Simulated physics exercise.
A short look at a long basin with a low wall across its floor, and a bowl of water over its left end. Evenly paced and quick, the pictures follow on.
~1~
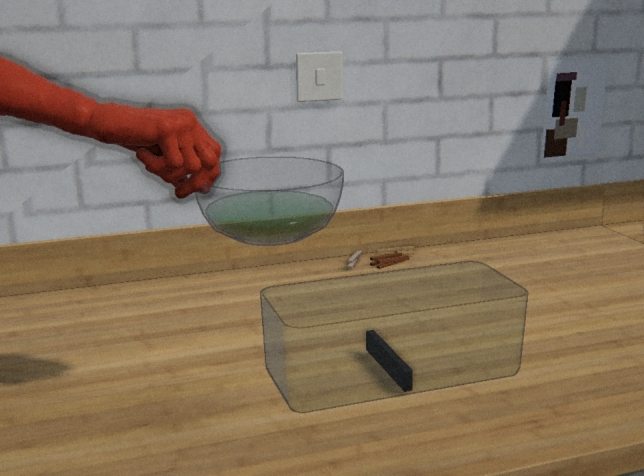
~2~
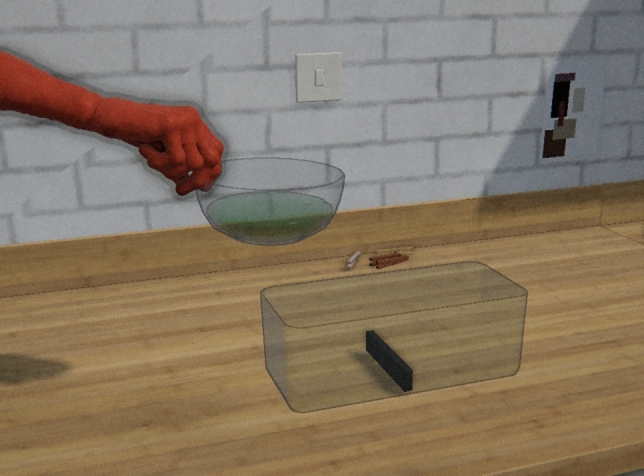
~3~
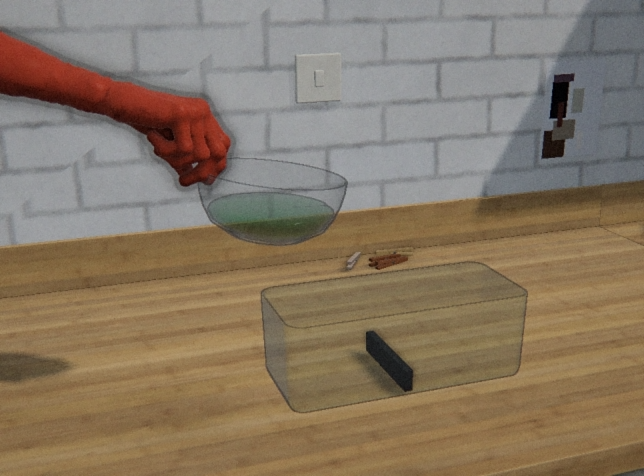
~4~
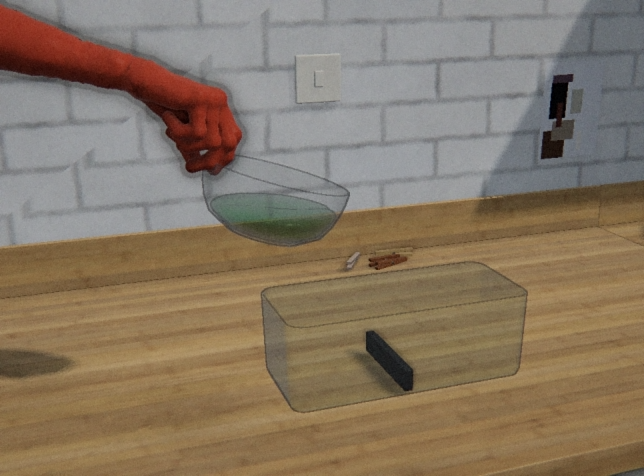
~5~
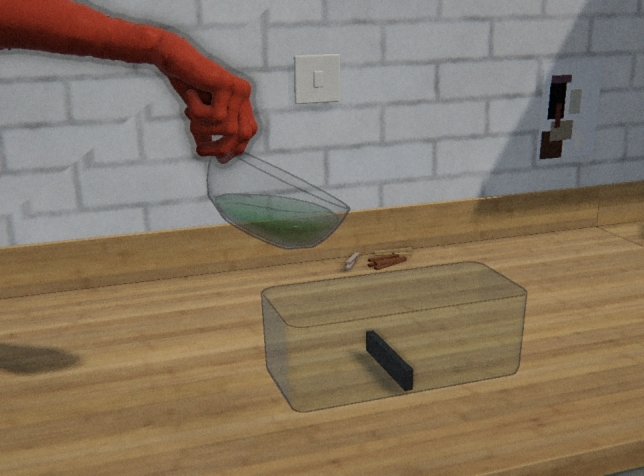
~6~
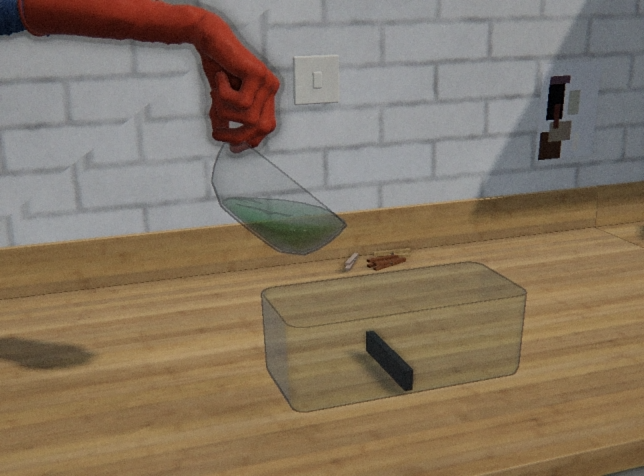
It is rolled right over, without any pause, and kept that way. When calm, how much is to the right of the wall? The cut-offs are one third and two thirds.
It falls below one third.
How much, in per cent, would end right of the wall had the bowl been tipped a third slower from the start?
It comes to some 15 in a hundred.
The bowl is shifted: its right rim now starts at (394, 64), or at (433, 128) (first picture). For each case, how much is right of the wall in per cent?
It would come to near 70 per cent, and then near 75 per cent.
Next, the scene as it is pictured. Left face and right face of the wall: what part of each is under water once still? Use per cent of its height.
The left reaches some 60 %, the right about 10 %.
A moment on, the bowl is tipped on its side and 11 per cent is still to pour, 55 is left of the wall and 0 right of it.
Next, the bowl is tipped on its side and 2 per cent is still to pour, 77 is left of the wall and 9 right of it.
Then the bowl is tipped on its side and 1 per cent is still to pour, 70 is left of the wall and 18 right of it.
Later the bowl is tipped on its side and 0 per cent is still to pour, 70 is left of the wall and 19 right of it.
In the end 70 per cent lies left of the wall, 19 right of it and 11 outside.
